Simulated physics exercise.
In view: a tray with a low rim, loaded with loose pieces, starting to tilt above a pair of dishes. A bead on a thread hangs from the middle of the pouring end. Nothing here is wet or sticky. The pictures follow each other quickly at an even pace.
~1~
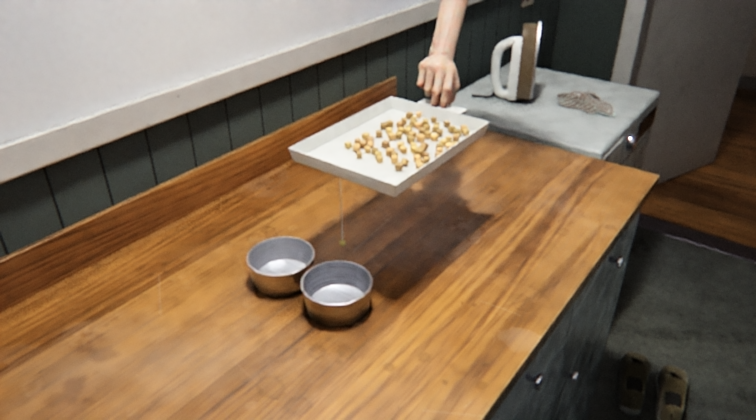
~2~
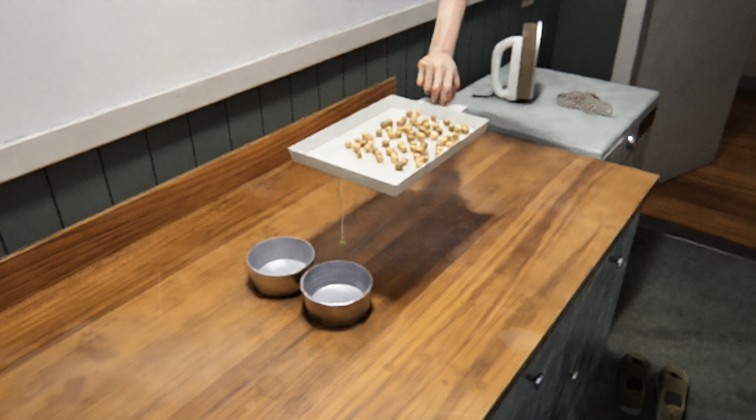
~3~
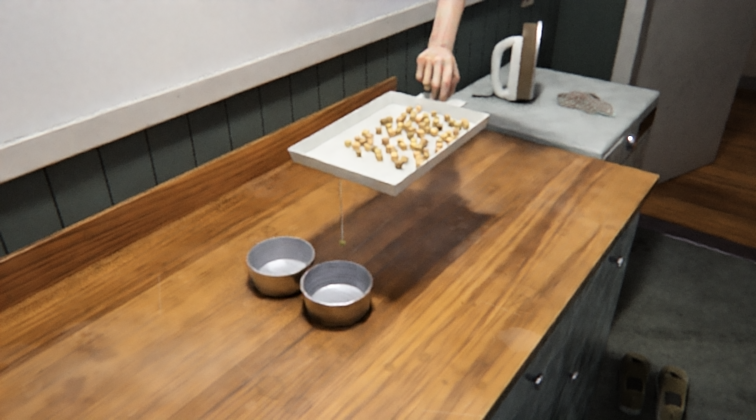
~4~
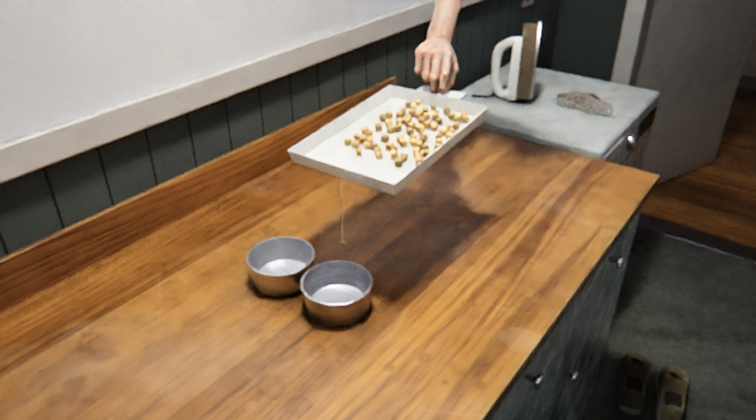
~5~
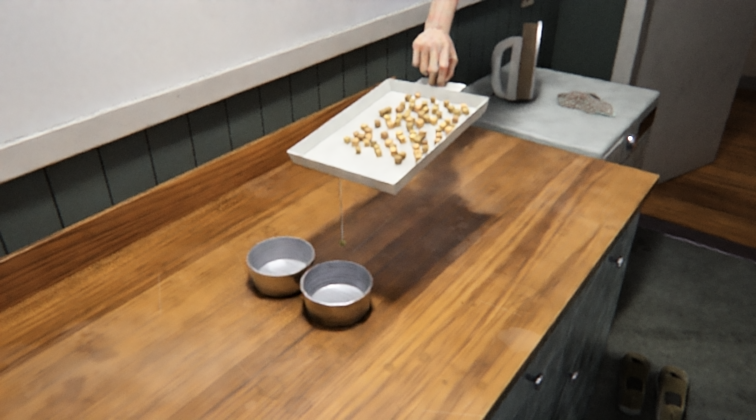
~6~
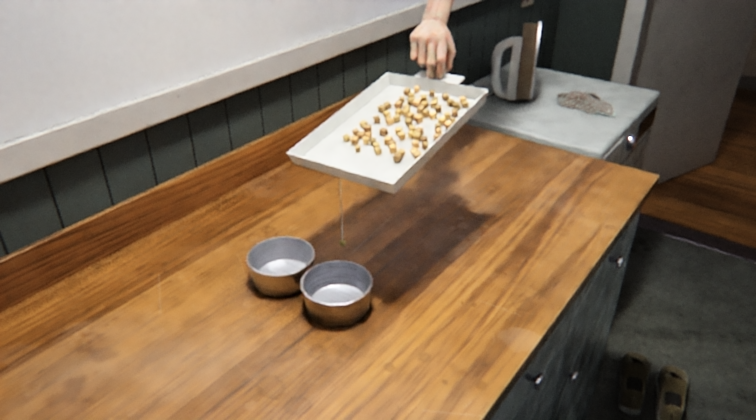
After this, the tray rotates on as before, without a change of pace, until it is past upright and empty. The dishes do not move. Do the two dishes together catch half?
In the dishes lies more than half of it.
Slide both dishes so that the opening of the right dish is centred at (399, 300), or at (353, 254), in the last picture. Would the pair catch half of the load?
One: Below a half. Two: The smaller part.
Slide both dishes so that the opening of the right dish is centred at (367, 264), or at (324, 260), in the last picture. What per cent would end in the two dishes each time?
In turn 40 and 70 in a hundred.
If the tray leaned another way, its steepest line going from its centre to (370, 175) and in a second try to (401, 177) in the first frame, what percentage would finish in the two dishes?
Roughly 50 per cent, and 0 per cent.
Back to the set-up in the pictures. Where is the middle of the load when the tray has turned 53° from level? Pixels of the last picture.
Around (333, 153).
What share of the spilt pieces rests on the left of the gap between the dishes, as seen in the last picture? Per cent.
Close to 70 per cent.
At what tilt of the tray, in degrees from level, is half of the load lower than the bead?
At some 110 degrees.
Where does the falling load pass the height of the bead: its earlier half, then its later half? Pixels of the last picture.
Early half (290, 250), late half (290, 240).
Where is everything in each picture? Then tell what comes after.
Corners of the pouring end at (293, 148) and (395, 183), level; middle of the load at (411, 140), small wooden cubes; left dish at (258, 281); right dish at (314, 310); bead on its thread at (343, 243), in the first frame.
Corners of the pouring end at (293, 148) and (395, 183), level; middle of the load at (411, 139), in the second frame.
Corners of the pouring end at (292, 149) and (394, 182), tipped barely, lowest at the left corner; middle of the load at (410, 136), in the third frame.
Corners of the pouring end at (292, 150) and (394, 182), tipped a little, lowest at the left corner; middle of the load at (410, 131), in the fourth frame.
Corners of the pouring end at (291, 151) and (393, 181), tipped a little, lowest at the left corner; middle of the load at (410, 127), in the fifth frame.
Corners of the pouring end at (291, 152) and (392, 181), tipped a little, lowest at the left corner; middle of the load at (409, 122), a small part on the move; left dish at (258, 281); right dish at (314, 310), in the sixth frame.
Soon after the last picture, tray tipped steeply; all on the tray.
A little later, tray tipped right over; all on the tray.
Later still, tray tipped past a quarter turn; about a quarter in the right dish; about two thirds in the left dish; about a quarter outside both; a stray few in the air.
By the end, tray tipped past a quarter turn; about a quarter in the right dish; about two thirds in the left dish; about a quarter outside both; a stray few in the air.
